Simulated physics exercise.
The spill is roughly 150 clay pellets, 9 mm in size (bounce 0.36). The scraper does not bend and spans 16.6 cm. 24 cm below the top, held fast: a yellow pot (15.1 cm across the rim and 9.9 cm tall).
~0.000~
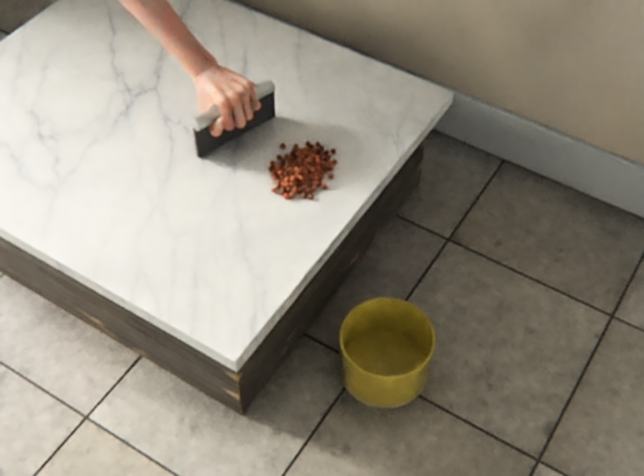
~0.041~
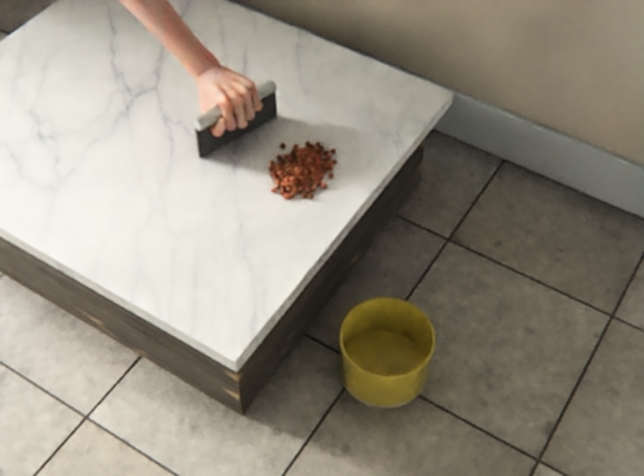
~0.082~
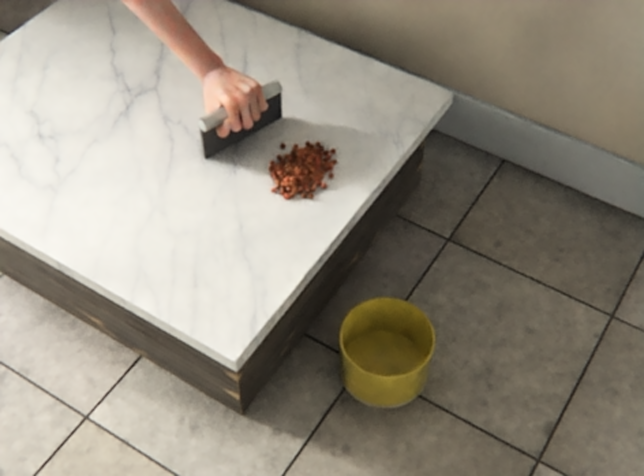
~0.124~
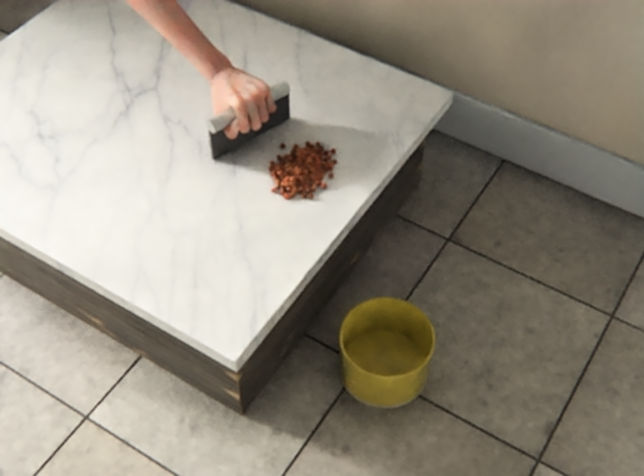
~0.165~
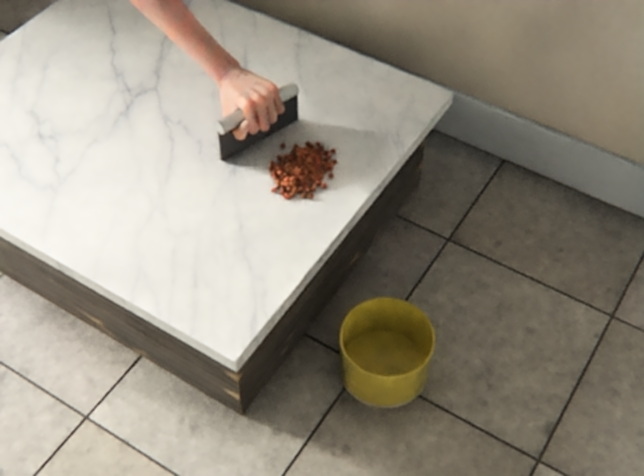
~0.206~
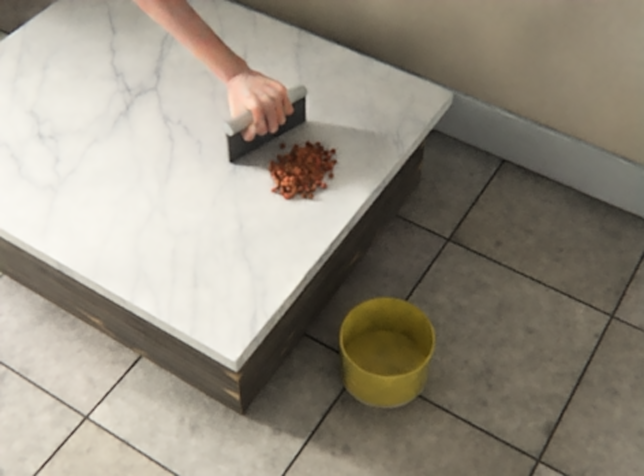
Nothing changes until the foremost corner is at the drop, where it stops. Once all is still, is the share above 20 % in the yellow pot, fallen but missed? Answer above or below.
In the yellow pot: Below; fallen but missed: Below.
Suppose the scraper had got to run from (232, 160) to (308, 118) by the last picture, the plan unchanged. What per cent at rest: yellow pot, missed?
Yellow pot 5, missed 70.
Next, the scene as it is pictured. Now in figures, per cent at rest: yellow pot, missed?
Yellow pot 0, missed 5.
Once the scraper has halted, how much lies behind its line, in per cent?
About 45 per cent.
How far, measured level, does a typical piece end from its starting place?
Some 6 cm.
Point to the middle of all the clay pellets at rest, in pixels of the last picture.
Near (332, 187).
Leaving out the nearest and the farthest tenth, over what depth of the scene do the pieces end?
Roughly 12 cm.
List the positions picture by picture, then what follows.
In the first frame, scraper from (196, 134) to (272, 94); moved 0.0 cm; pieces shifted so far, 0; middle of the spill at (300, 166); yellow pot at (387, 336).
In the second frame, scraper from (198, 134) to (274, 94); moved 0.3 cm; pieces shifted so far, 0; middle of the spill at (300, 166).
In the third frame, scraper from (203, 135) to (279, 95); moved 1.2 cm; pieces shifted so far, 0; middle of the spill at (300, 166).
In the fourth frame, scraper from (211, 136) to (287, 96); moved 2.7 cm; pieces shifted so far, 0; middle of the spill at (300, 166).
In the fifth frame, scraper from (220, 137) to (295, 97); moved 4.1 cm; pieces shifted so far, 0; middle of the spill at (300, 166).
In the sixth frame, scraper from (229, 139) to (304, 98); moved 5.6 cm; pieces shifted so far, 0; middle of the spill at (300, 166); yellow pot at (387, 336). Its speed is about 0.36 m/s, heading 21 degrees away from the viewer.
Then, at 0.48 s, scraper 15 cm from its start, spill 11 cm wide; still on top 100 %.
Then, at 0.76 s, scraper 25 cm from its start, spill 13 cm wide; still on top 100 %.
After 1.00 s, scraper 25 cm from its start, spill 14 cm wide; off the edge, not caught 5 %, still on top 95 %.
In the end, at 1.6 s, yellow pot 0 %, fallen but missed 5 %, still on top 95 %.
